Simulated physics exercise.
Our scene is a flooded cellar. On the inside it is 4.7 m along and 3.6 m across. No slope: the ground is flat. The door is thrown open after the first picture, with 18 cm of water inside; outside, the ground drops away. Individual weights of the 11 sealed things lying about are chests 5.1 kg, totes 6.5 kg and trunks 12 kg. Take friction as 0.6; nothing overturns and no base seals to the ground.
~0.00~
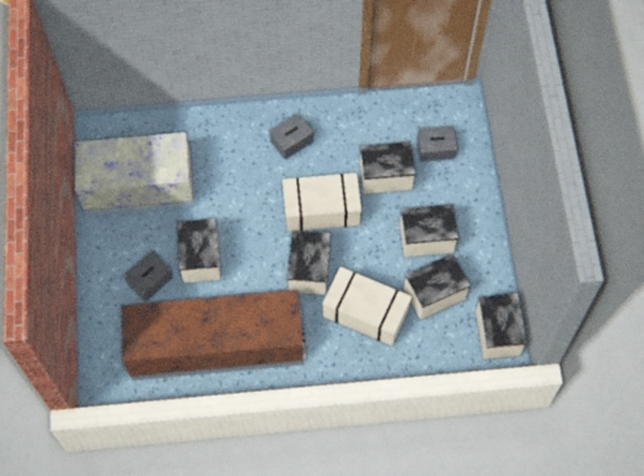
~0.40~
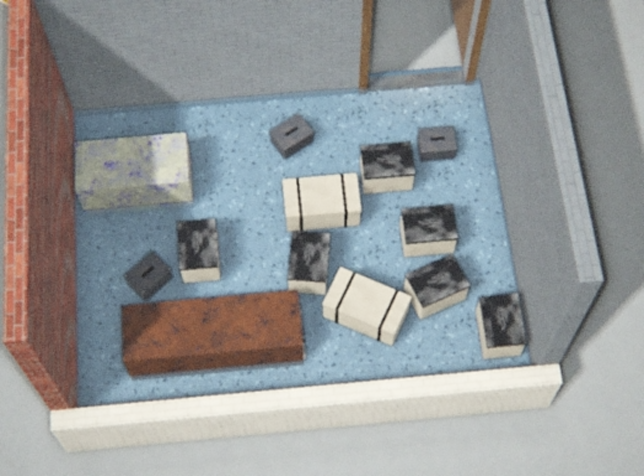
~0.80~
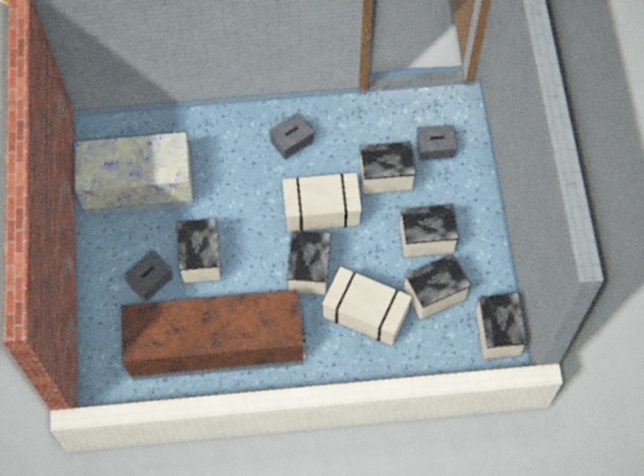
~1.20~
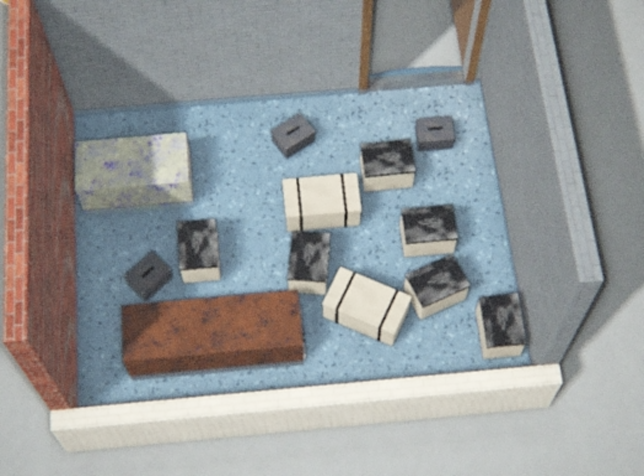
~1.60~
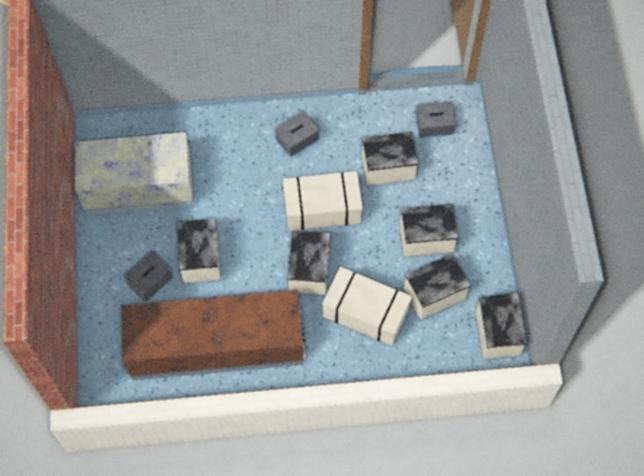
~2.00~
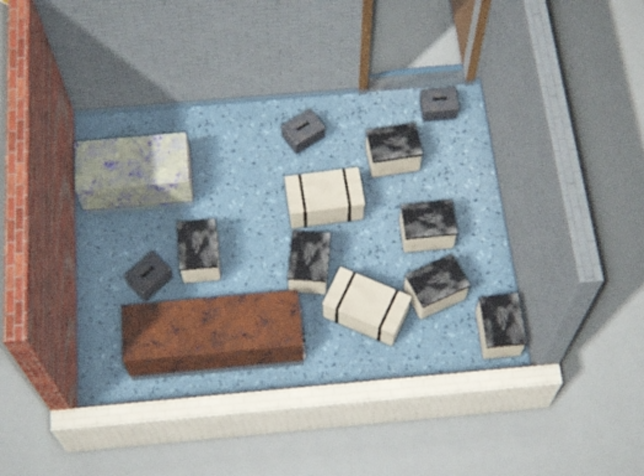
The video shows boxes and chests scattered on a blue floor in a walled room as the brown door at the back opens; then a small grey box and a few other nearby objects drift slowly toward the doorway.
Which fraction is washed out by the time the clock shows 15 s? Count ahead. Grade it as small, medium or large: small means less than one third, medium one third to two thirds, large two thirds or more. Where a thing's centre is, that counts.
I would call it medium.
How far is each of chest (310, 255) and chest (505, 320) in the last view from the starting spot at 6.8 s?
First one 60 cm, second one 30 cm.
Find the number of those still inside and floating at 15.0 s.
It comes to 6.
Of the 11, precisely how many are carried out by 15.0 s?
Count: 5.
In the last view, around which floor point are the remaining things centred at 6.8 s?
Close to (375, 236).
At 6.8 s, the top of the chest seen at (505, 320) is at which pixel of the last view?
It should be close to pixel (506, 292).
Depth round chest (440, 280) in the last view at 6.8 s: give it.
15 cm.
After 3.0 s 1 of 11 are out; 10 afloat.
After 6.8 s 3 of 11 are out; 8 afloat.
After 11.0 s 5 of 11 are out; 6 afloat.
After 15.0 s 5 of 11 are out; 6 afloat.
